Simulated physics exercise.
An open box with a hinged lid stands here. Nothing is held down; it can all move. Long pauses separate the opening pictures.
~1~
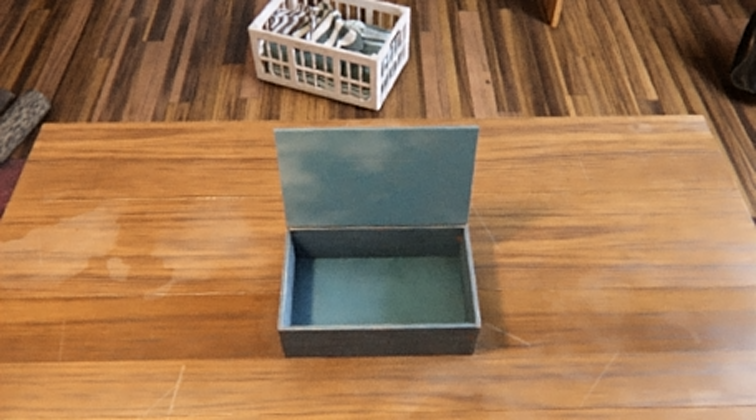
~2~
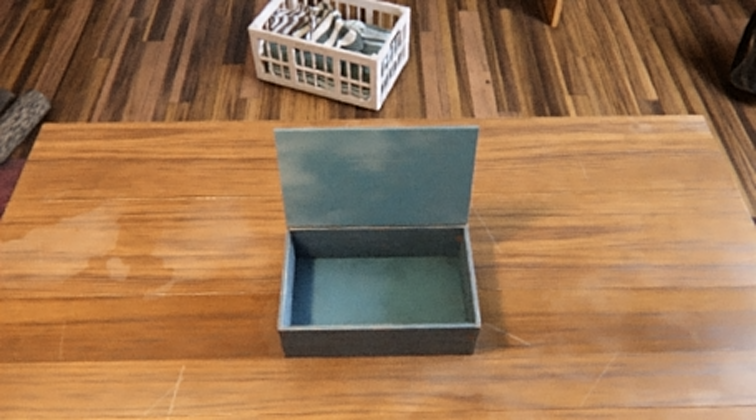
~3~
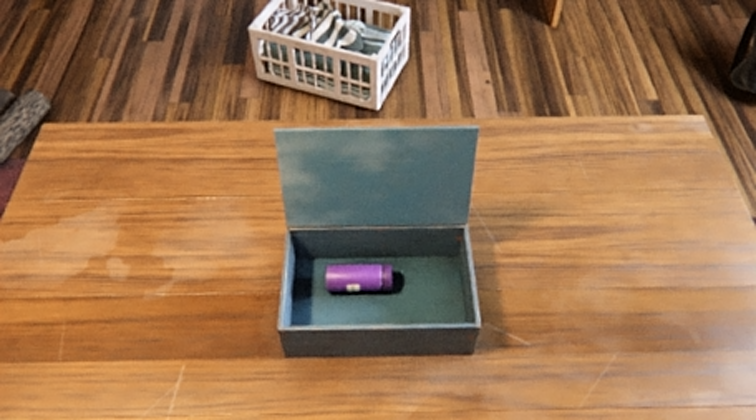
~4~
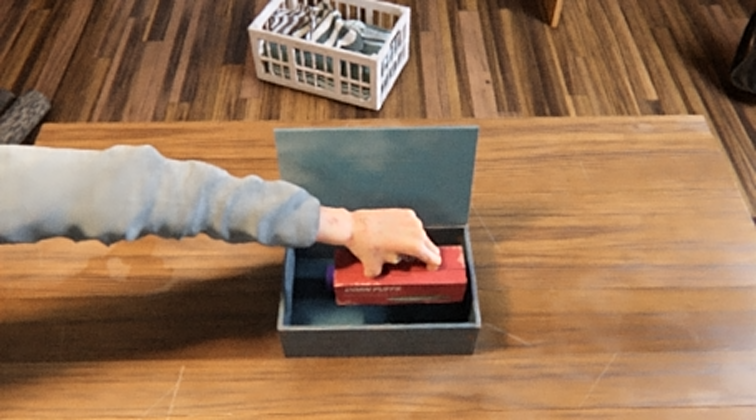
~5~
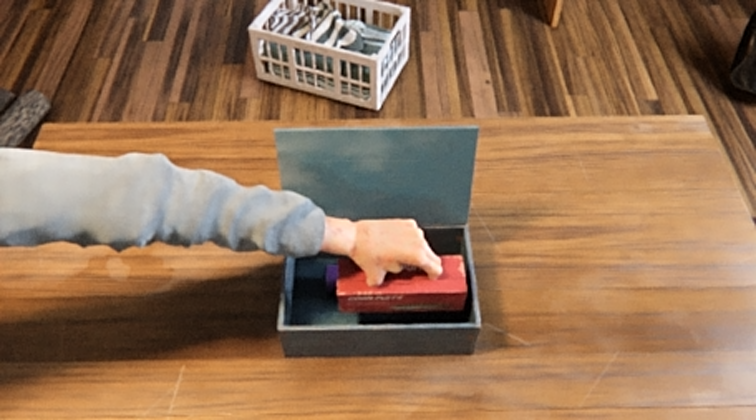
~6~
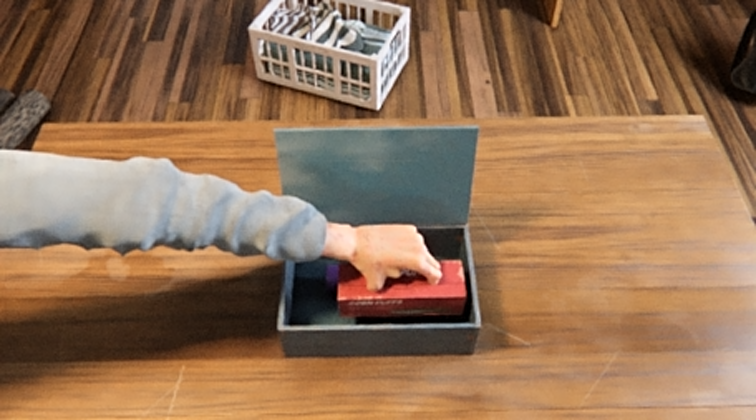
A purple shaker appears in the open box, then a hand lowers a red carton inside.
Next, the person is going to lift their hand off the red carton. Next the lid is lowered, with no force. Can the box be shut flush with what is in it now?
Yes, flush.
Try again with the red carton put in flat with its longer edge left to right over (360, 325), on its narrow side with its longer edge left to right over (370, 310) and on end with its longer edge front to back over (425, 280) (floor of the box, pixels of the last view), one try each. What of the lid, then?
With the first placement the lid ends up closed; with the second, it ends up closed; with the third, it remains open.
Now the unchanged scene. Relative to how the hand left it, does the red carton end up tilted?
Observation: It keeps the set orientation.
Then, 1.20 s past the last view, lid starting down; red carton displaced a little near (401, 310); purple shaker displaced about its own width.
Then, 1.80 s past the last view, lid 37° above the rim; red carton displaced a little near (401, 310); purple shaker displaced about its own width.
Finally, lid shut; moved from the start, red carton; purple shaker still in place. Final places as the last picture's camera would see them, red carton near (401, 310).
